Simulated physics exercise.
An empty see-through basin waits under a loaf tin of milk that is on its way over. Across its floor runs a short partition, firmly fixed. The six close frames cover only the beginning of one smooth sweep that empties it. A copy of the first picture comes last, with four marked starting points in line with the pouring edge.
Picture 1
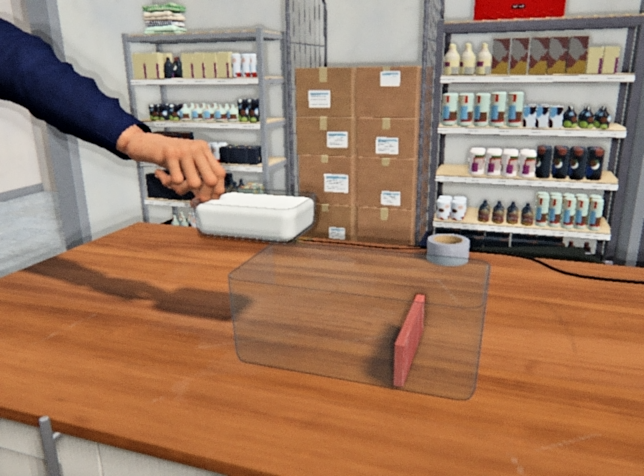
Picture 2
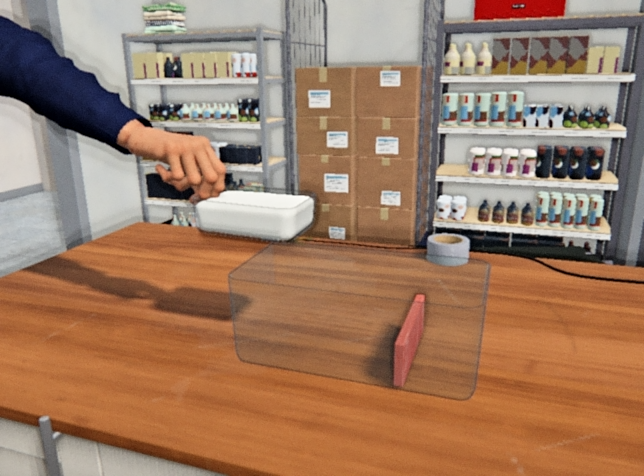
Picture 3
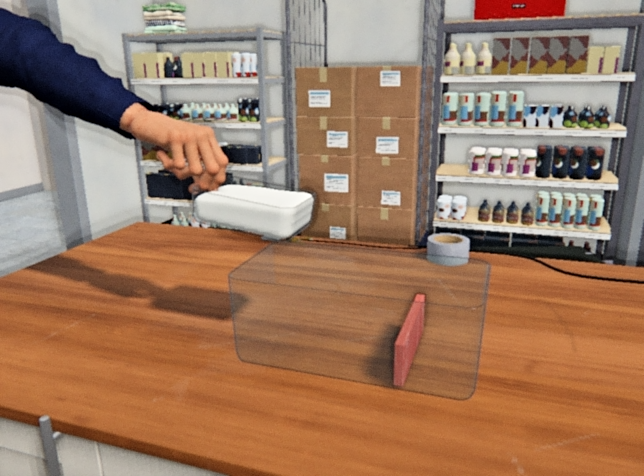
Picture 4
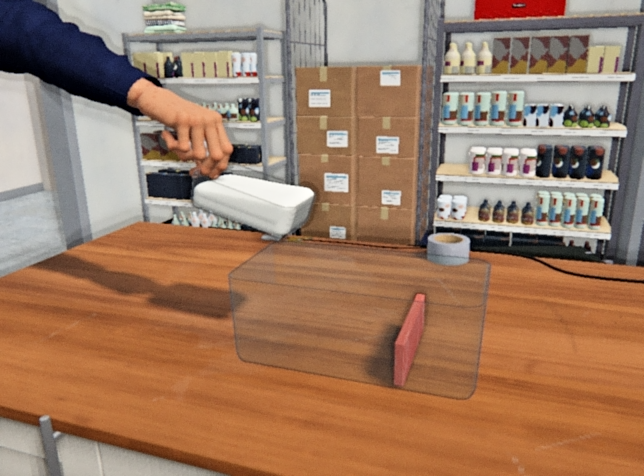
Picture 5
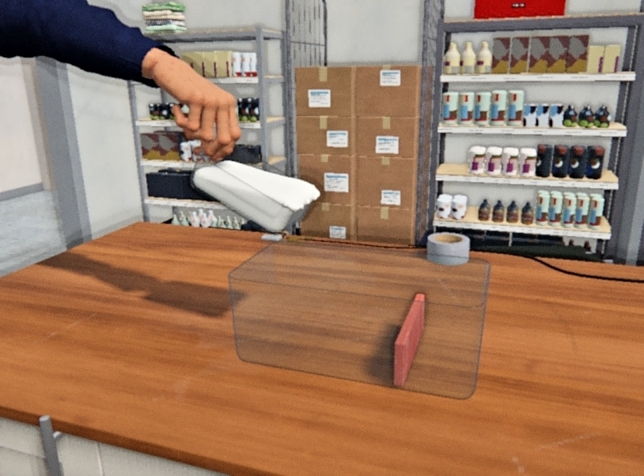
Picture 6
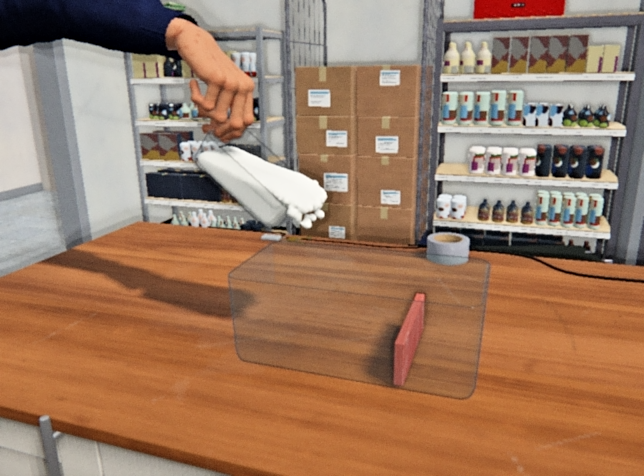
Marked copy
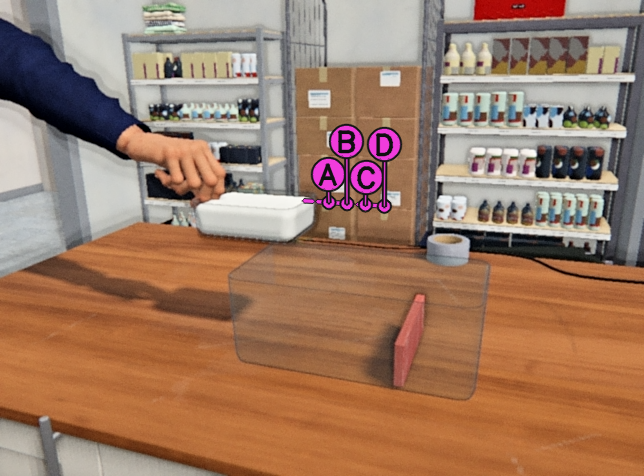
At first, a hand holds a white loaf tin of milk level above the left side of an empty see-through basin with a short red partition across its floor. The hand rises as the tin tilts further to the right, and white milk slides over its lower lip.
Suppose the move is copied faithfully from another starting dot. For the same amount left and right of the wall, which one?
Best: A.
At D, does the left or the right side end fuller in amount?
The right one.
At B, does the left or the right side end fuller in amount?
The right one.
In magenta, A at (328, 202); B at (347, 203); C at (365, 204); D at (384, 206).
Choosing A, about 48 % ends left of the wall and 45 % right of it; 7 % is lost outside.
Choosing B, about 28 % ends left of the wall and 65 % right of it; 7 % is lost outside.
Choosing C, about 18 % ends left of the wall and 79 % right of it; 3 % is lost outside.
Choosing D, about 17 % ends left of the wall and 80 % right of it; 3 % is lost outside.
